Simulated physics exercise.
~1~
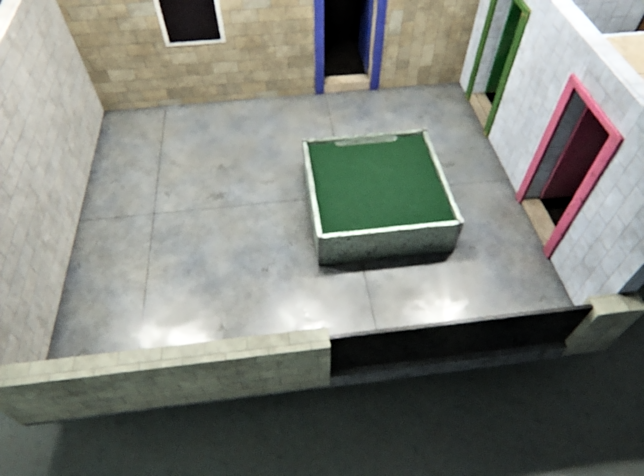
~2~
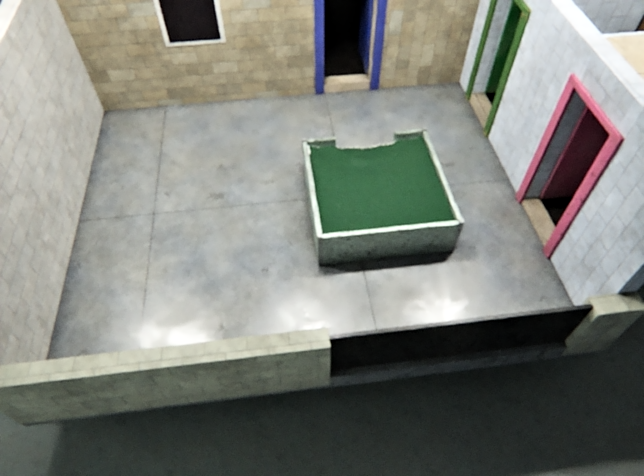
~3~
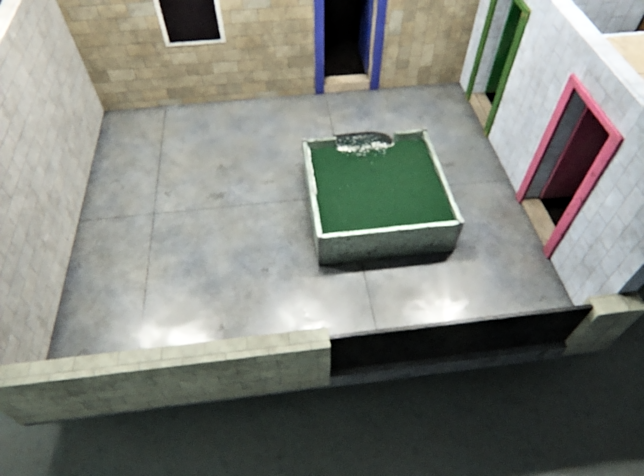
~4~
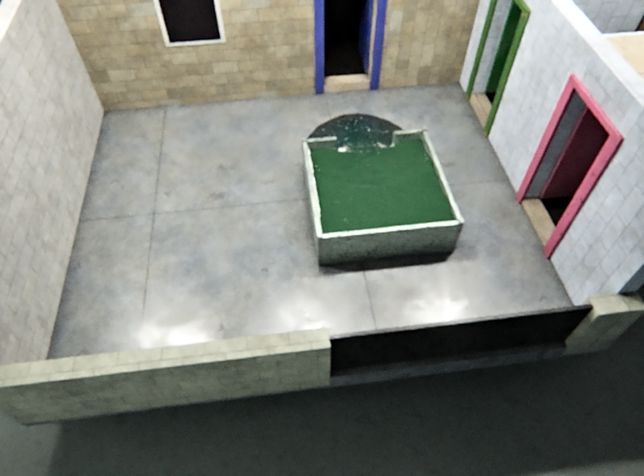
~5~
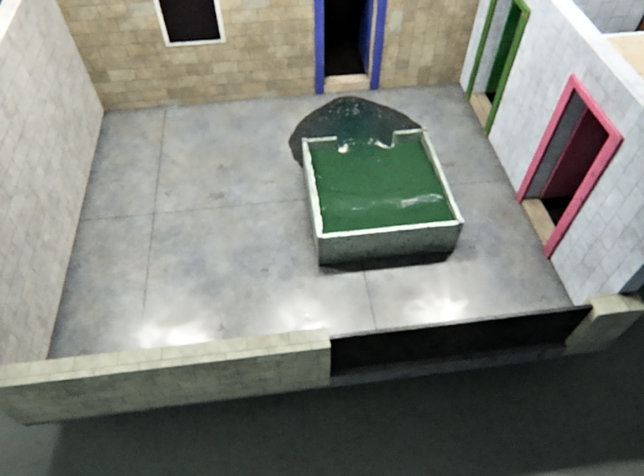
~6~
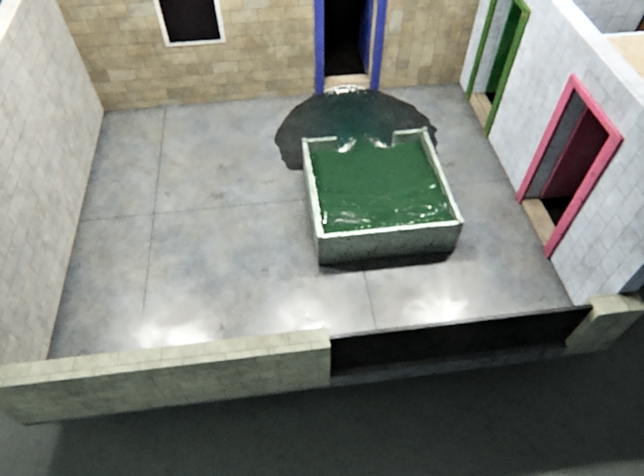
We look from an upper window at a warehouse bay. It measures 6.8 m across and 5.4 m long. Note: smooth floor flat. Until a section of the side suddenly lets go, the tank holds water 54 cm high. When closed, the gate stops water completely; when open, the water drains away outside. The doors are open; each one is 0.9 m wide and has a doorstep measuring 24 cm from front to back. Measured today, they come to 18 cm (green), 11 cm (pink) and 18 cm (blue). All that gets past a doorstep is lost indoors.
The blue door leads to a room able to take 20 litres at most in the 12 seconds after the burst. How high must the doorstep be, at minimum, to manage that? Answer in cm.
At least 23 cm.
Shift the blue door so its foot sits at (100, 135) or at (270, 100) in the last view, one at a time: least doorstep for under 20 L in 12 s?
Around 10.0 and 11.0 cm respectively.
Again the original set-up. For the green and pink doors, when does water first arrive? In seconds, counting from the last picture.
Green door 1.3 seconds; pink door 2.6 seconds.
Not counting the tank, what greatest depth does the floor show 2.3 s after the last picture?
I'd estimate roughly 24 cm.
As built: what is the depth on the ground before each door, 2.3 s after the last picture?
Green door: 13 cm; pink door: 0 cm; blue door: 19 cm.
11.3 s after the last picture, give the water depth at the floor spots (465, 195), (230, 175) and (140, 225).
I'd read roughly 6, 3 and 3 cm there.
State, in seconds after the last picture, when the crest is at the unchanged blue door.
The level tops out near 1.0 seconds.
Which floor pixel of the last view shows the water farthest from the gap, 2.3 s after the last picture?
Look about (104, 116) in the last picture.
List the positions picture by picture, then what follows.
Still water, 54 cm deep, in the tank at (377, 182); the blue door at (349, 42) is dry, in the first picture.
The front is at a hidden place, 0.3 m from the gap on the far side; 0.2 m2 of floor is wet, 54 cm left at the back, in the second picture.
Water pours out on the far side and has run 0.7 m, to a hidden place; about 9 cm deep outside, 54 cm at the back, in the third picture.
Water pours out on the far side and has run 1.3 m, to (342, 119); about 6 cm deep outside, 54 cm at the back, in the fourth picture.
Water pours out on the far side and has run 1.8 m, to (341, 100); about 5 cm deep outside, 53 cm at the back, in the fifth picture.
The front is at (370, 90), 2.0 m from the gap on the far side; 3.6 m2 of floor is wet, 48 cm left at the back; water is at the blue door at (349, 42), in the sixth picture.
Then, 0.7 s after the last picture water covers 15 % of the floor, deepest (33 cm) near (363, 161); 28 cm at the blue door, 18 litres in over its 18 cm doorstep.
Then, 2.3 s after the last picture water covers 35 % of the floor, deepest (24 cm) near (456, 87); 19 cm at the blue door, 65 litres in over its 18 cm doorstep.
Then, 11.3 s after the last picture water covers 95 % of the floor, deepest (10 cm) near (340, 357); 6 cm at the blue door, 69 litres in over its 18 cm doorstep.
At the blue door as built, the water peaked near 29 cm, 1.1 s after the last picture.
With a doorstep of 19.5 cm, 53 litres would have come in within the 12 s; with 26 cm, 6 litres. So under 20 litres takes about 23 cm.
